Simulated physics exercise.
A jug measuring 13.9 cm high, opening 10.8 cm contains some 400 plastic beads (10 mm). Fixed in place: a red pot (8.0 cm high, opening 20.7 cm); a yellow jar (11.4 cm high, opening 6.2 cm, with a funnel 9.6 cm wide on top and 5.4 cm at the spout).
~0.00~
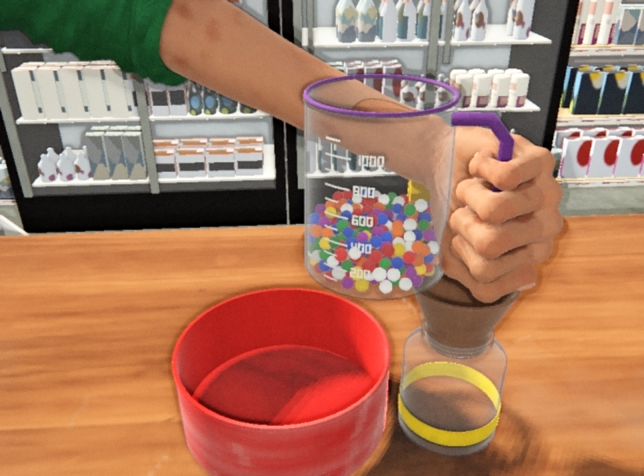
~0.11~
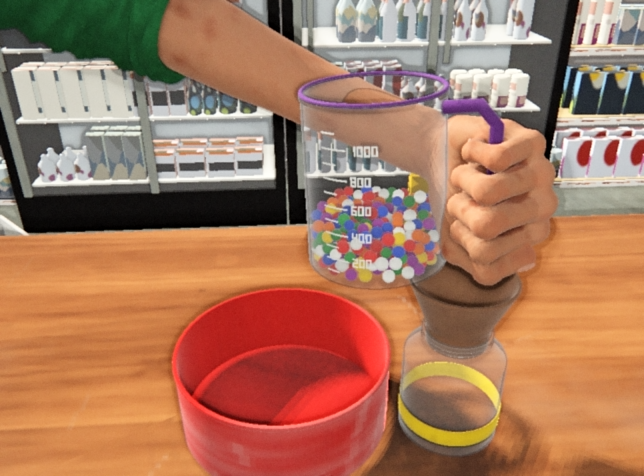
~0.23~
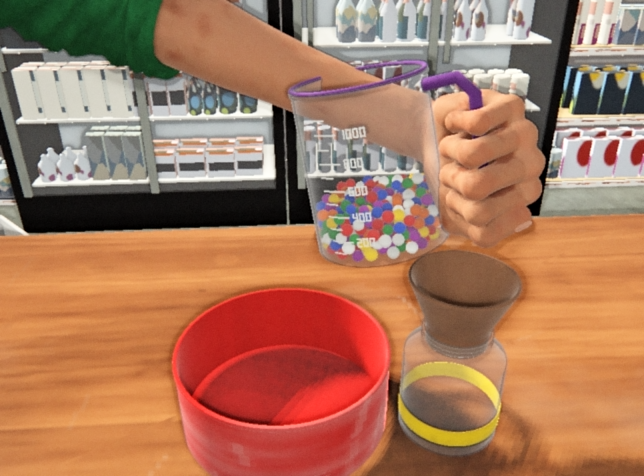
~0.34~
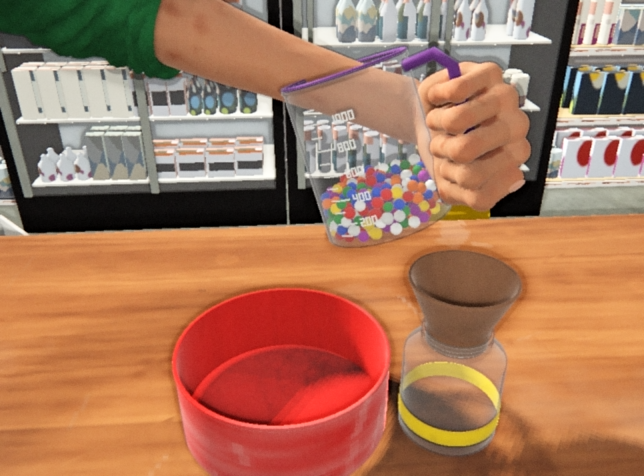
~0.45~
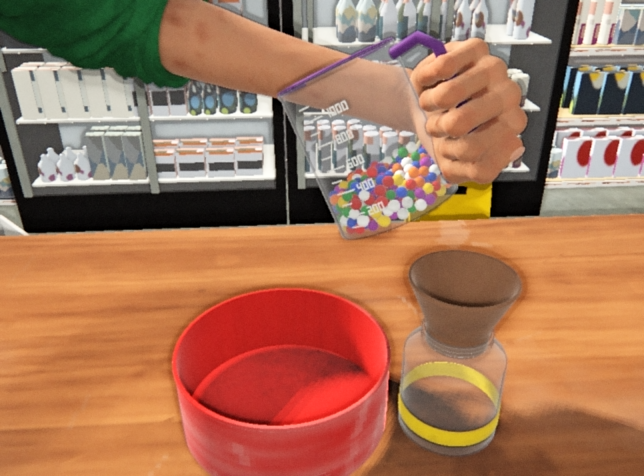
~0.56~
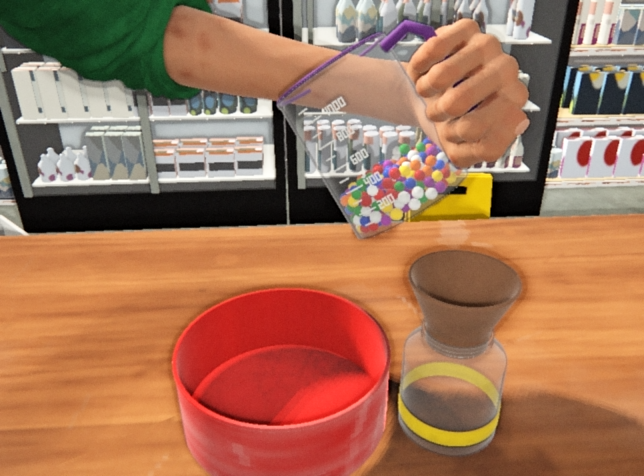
We see a hand holding a clear jug of colourful beads above a red pot and a yellow-banded jar with a brown funnel, shifting it slightly up and left, then tilting it steadily leftward while the beads stay inside.
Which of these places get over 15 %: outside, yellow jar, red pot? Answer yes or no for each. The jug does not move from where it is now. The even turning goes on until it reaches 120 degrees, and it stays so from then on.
Outside - yes, yellow jar - no, red pot - yes.
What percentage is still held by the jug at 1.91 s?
About 35 %.
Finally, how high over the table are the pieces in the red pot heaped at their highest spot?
2.5 cm.
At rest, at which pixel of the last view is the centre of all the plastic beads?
Middle: Approx. (247, 354).
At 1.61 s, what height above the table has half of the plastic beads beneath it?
About 30 cm.
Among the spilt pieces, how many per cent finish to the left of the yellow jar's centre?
About 100 per cent.
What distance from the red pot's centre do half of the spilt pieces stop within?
Roughly 24 cm from the centre.
After 0.97 s, tilt 67 degrees; jug 100 %; middle of all pieces near (422, 160).
Then, at 1.30 s, tilt 91 degrees; jug 100 %; middle of all pieces near (426, 137).
After 1.61 s, tilt 114 degrees; funnel 5 %, jug 95 %; middle of all pieces near (402, 128).
Then, at 1.91 s, tilt 120 degrees; red pot 20 %, funnel 30 %, outside 10 %, jug 35 %, in the air 5 %; middle of all pieces near (313, 230).
By 3.2 s all is still; yellow jar 0 %, red pot 50 %, funnel 0 %, outside 50 %, jug 0 %.
